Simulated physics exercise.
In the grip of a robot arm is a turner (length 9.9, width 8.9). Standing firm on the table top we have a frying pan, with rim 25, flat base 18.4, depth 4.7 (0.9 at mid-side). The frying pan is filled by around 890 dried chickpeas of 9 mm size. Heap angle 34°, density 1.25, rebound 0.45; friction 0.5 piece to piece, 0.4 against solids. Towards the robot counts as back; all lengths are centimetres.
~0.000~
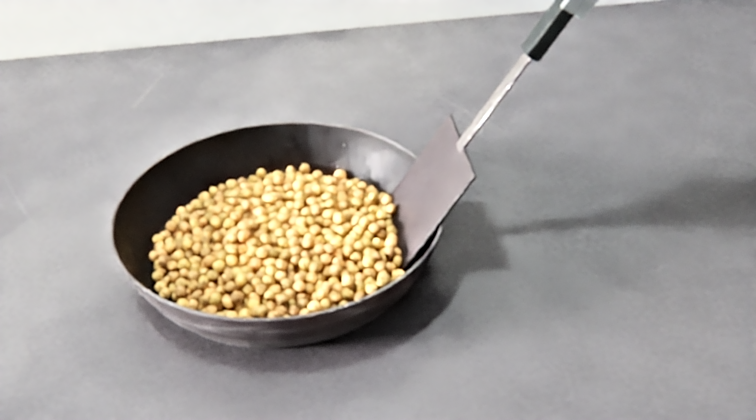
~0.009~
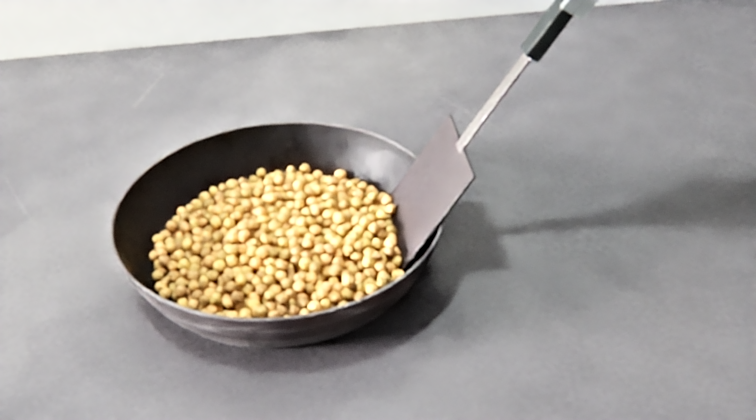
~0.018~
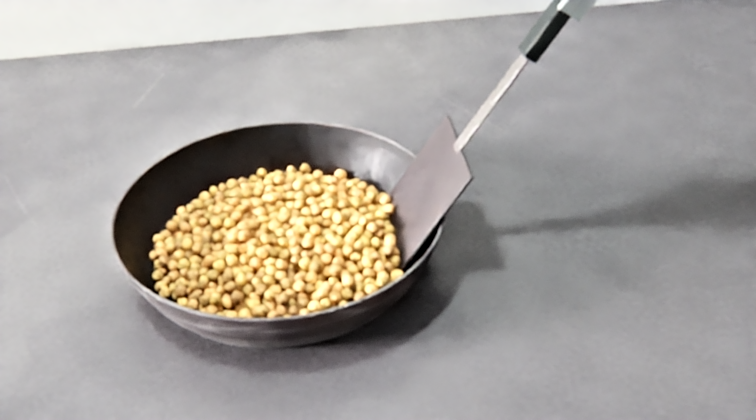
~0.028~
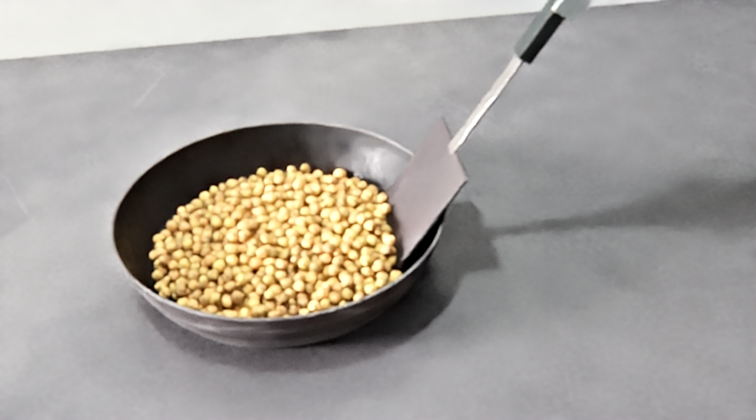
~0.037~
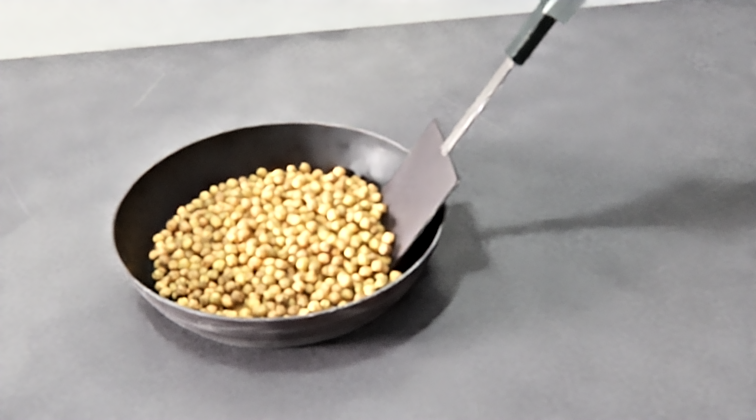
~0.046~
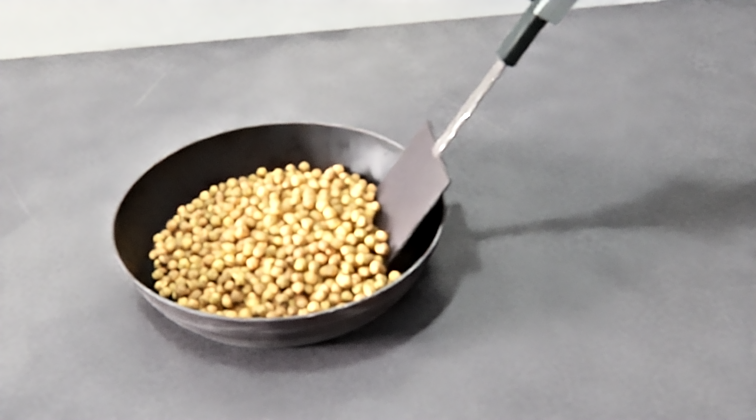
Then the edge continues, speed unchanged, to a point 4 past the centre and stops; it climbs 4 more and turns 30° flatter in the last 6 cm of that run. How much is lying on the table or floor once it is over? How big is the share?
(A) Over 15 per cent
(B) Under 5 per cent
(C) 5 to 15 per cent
Under 5 per cent.
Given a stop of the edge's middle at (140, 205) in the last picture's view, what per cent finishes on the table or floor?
Estimate: Approx. 20 %.
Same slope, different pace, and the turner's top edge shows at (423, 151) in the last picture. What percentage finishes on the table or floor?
I'd say around 10 per cent.
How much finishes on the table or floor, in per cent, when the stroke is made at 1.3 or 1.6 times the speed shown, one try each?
The two tries give roughly 5 and 10 in a hundred.
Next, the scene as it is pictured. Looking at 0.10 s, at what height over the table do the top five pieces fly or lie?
Roughly 4 cm.
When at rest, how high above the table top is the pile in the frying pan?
Close to 5.0 centimetres high.
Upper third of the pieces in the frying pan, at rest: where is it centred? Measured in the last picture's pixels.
Roughly at (190, 245).
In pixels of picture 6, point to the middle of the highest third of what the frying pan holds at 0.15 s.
Around (251, 232).
By 0.10 s, sloping 56°, highest piece 5 above the table; 893 in the frying pan.
By 0.15 s, sloping 43°, highest piece 5 above the table; 893 in the frying pan.
By 0.38 s, sloping 26°, highest piece 5 above the table; 892 in the frying pan, 1 on the blade or in flight.
By 1.43 s, sloping 26°, highest piece 5 above the table; 892 in the frying pan, 1 on the table or floor.
Final count, 892 in the frying pan, 1 on the table or floor. That is 0 % on the table or floor.
